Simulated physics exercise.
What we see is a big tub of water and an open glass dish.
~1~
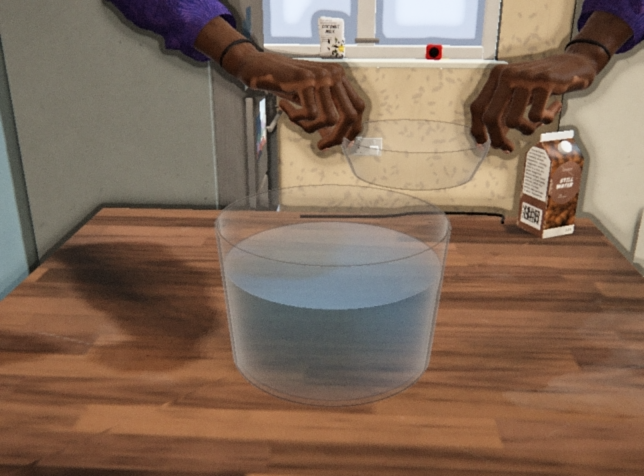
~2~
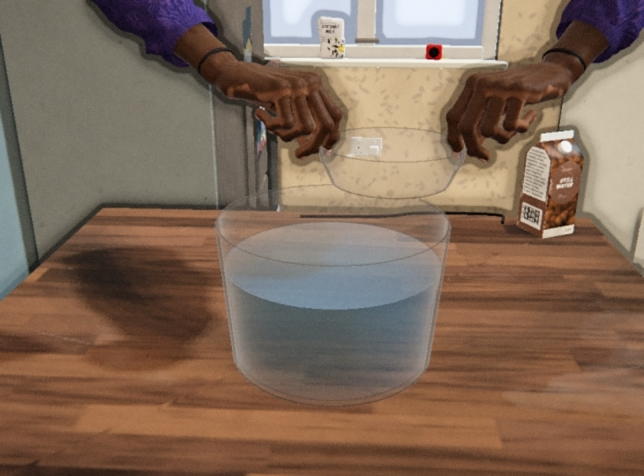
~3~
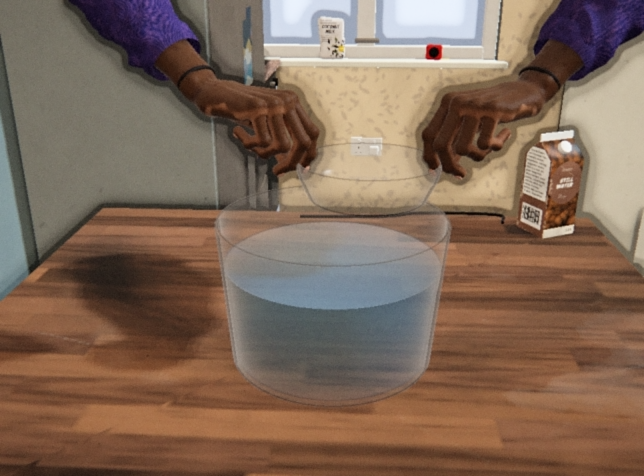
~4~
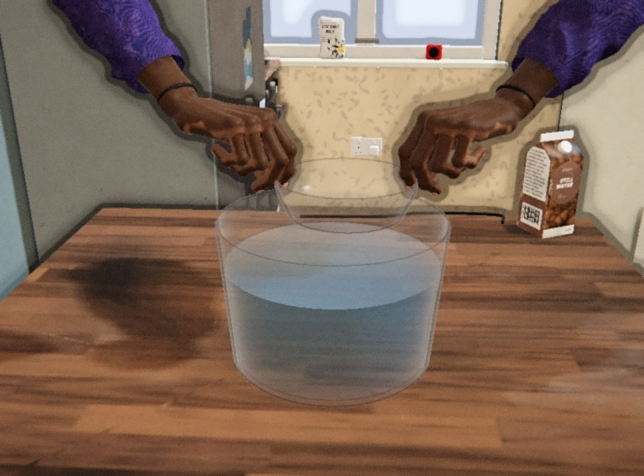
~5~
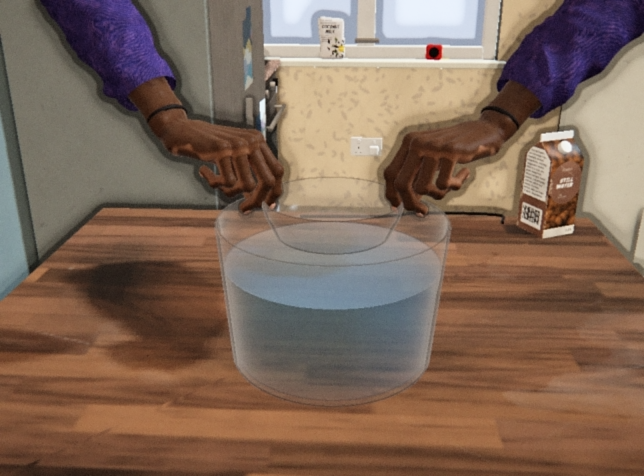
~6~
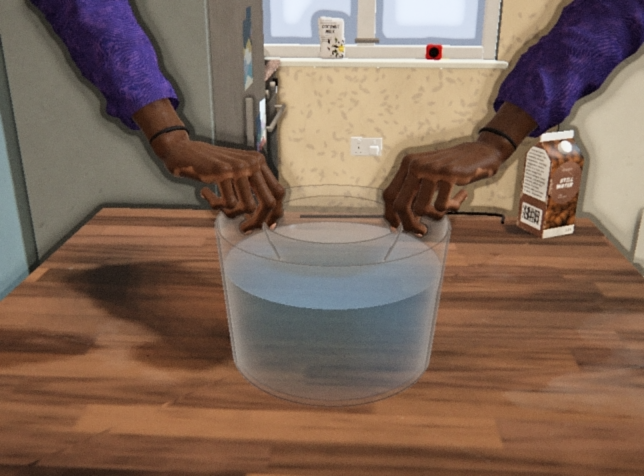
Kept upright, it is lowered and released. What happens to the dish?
It rides on the surface.
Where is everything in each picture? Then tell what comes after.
Dish (413, 151) empty; above the big tub, in the first frame.
Dish (391, 160) empty; coming down, in the second frame.
Dish (368, 176) empty; lower, in the third frame.
Dish (346, 192) empty; lower still, in the fourth frame.
Dish (333, 213) empty; close to the surface, in the fifth frame.
Dish (333, 232) empty; just over the surface, in the sixth frame.
Shortly, the dish dips into the water.
Then, it bobs and steadies.
At the finish, the dish floats with about half of its side showing.
